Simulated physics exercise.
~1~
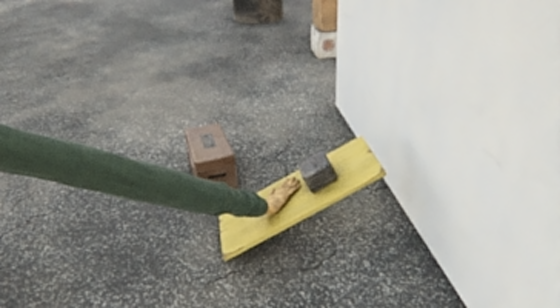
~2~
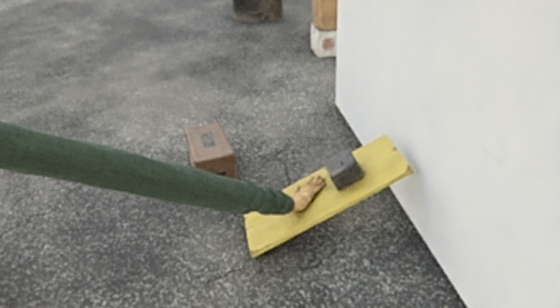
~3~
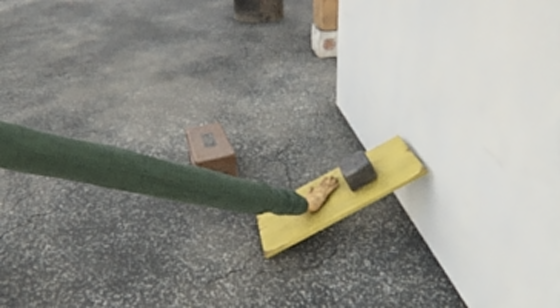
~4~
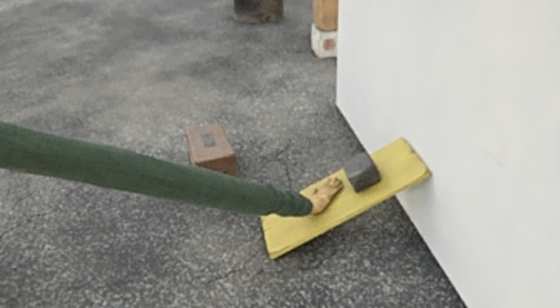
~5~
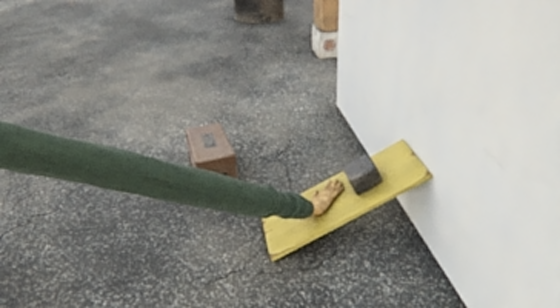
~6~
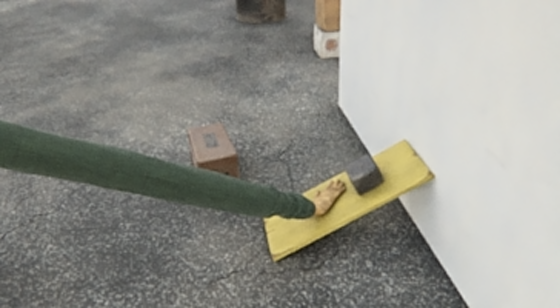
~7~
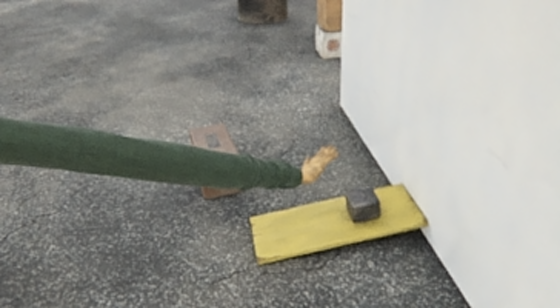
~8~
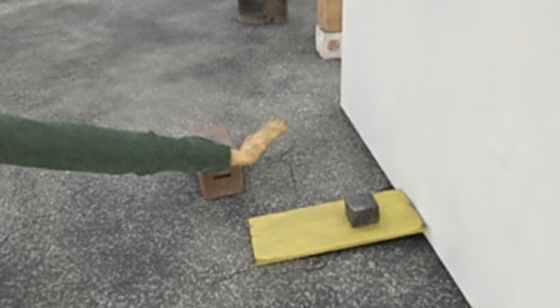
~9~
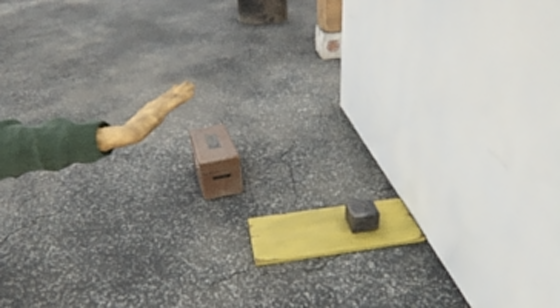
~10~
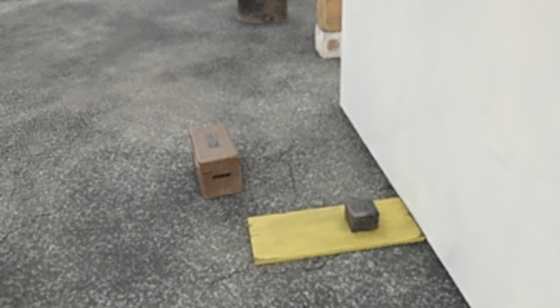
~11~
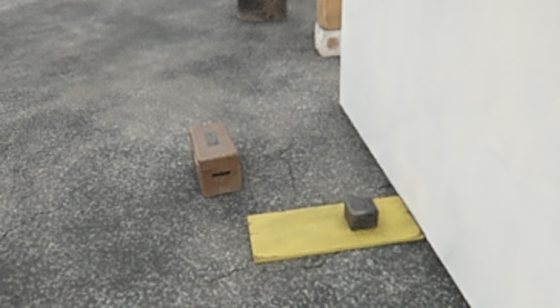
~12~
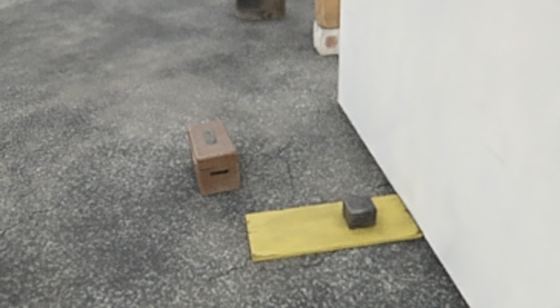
An arm in a green sleeve reaches in from the left over a speckled grey floor, seen from above by a slightly swaying camera. Its hand holds a tilted yellow board with a small dark grey block on top, while a brown toolbox sits behind the arm and a white wall stands at right. The hand pushes the board rightward until its far end meets the wall, then holds it there. The hand lets go and withdraws left, and the board slips down. It ends low beside the wall, the block still on it and the toolbox unmoved.
